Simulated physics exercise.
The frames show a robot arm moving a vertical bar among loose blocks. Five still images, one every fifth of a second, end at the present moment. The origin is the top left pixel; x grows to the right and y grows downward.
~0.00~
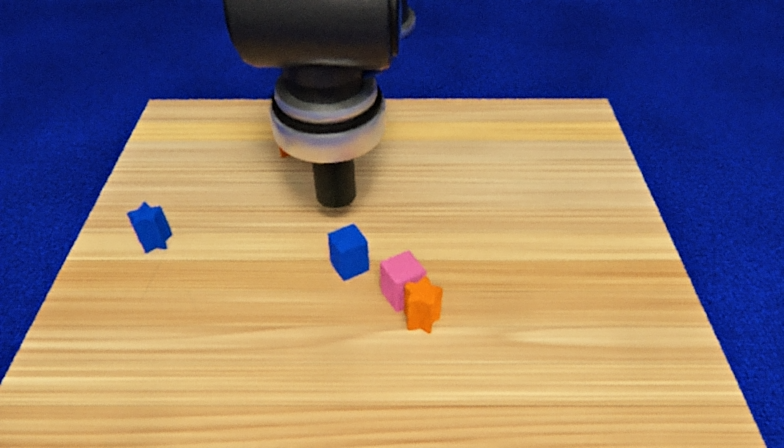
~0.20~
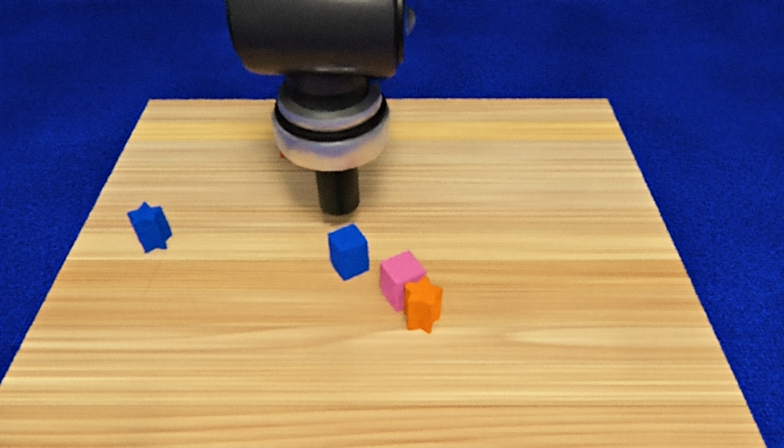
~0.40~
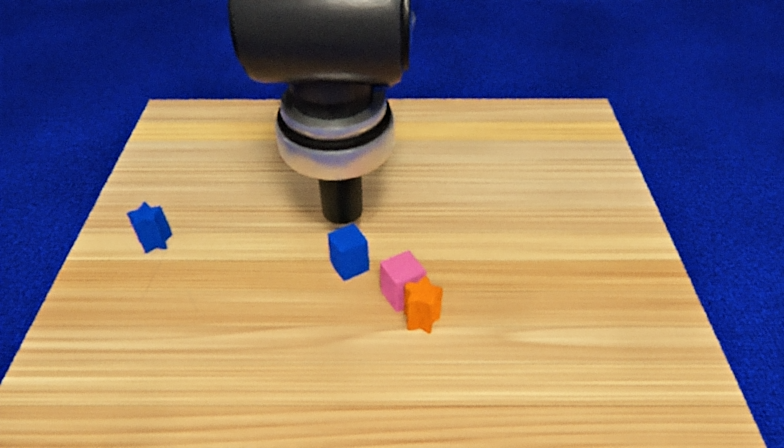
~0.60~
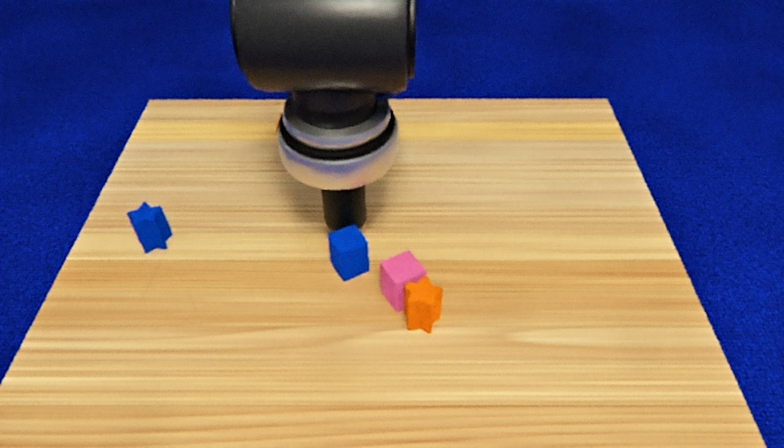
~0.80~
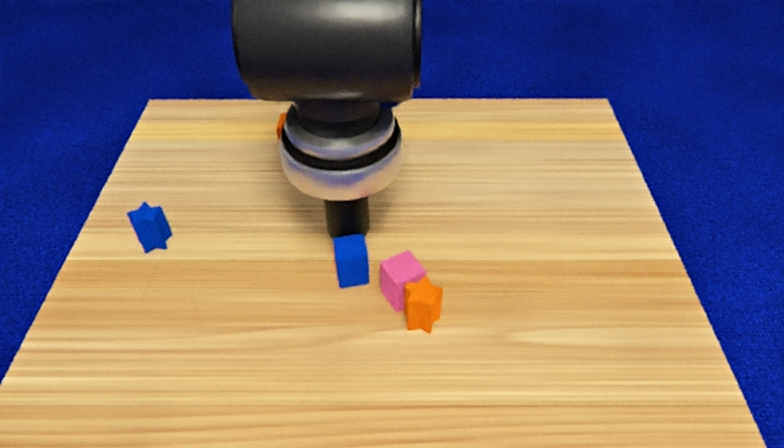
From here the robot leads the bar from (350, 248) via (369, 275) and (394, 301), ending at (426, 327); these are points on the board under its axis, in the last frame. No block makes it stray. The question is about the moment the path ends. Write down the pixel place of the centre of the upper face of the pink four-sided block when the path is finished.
At (470, 305).
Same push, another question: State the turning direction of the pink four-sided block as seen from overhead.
If we look at it from overhead, the pink four-sided block pivots counter-clockwise.
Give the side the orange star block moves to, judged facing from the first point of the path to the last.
Its sideways move is to the left.
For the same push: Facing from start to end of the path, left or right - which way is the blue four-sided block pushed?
That block drifts right.
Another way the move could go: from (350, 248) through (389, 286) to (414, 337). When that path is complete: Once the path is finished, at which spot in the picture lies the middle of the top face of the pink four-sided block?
Expect it around (454, 328).
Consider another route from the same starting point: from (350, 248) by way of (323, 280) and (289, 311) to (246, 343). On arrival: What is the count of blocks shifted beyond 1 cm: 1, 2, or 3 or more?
There will be one block that moves more than 1 cm.
What follows on the original path. One third of the way, bar (369, 256); blue four-sided block (359, 277), turned 30° clockwise.
Two thirds of the way, bar (395, 282); blue four-sided block (361, 293), turned 55° clockwise; pink four-sided block (433, 286), turned 40° anticlockwise; orange star block (454, 311), turned 15° anticlockwise.
At the end, bar (427, 307); blue four-sided block (362, 293), turned 60° clockwise; pink four-sided block (471, 305), turned 55° anticlockwise; orange star block (489, 333), turned 15° clockwise.
